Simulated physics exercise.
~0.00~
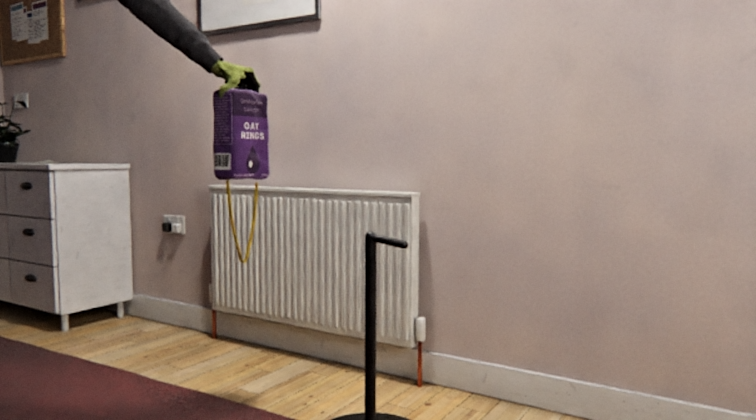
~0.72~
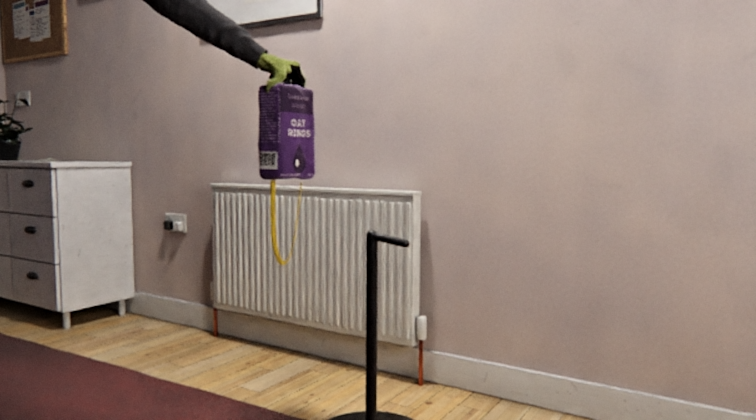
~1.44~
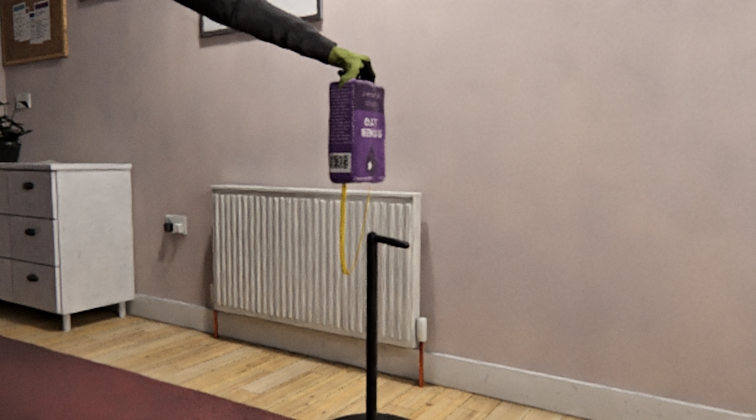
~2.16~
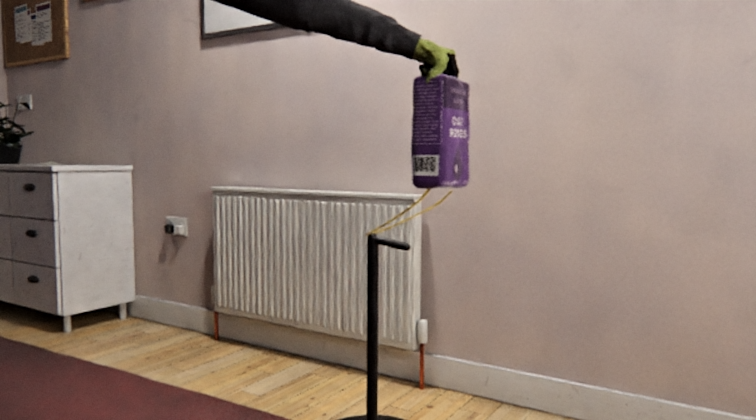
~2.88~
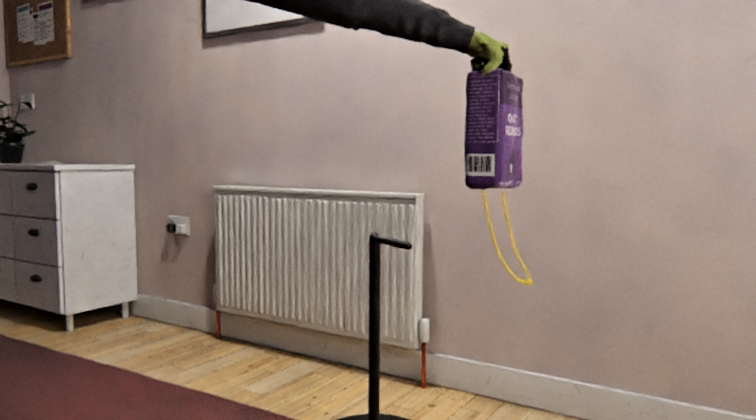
To begin with, a gloved hand at the end of a dark sleeve holds an upright purple sack by its top, left of a black post with a sideways hook, in a room with a white radiator and drawers. A yellow loop dangles beneath the sack. The arm carries it steadily right, nearing the post with the loop still hanging. As the sack passes beyond the post, the loop slants back toward the post's top. The sack continues right and ends clear of the post, still held up, with the loop hanging freely below and the post standing.
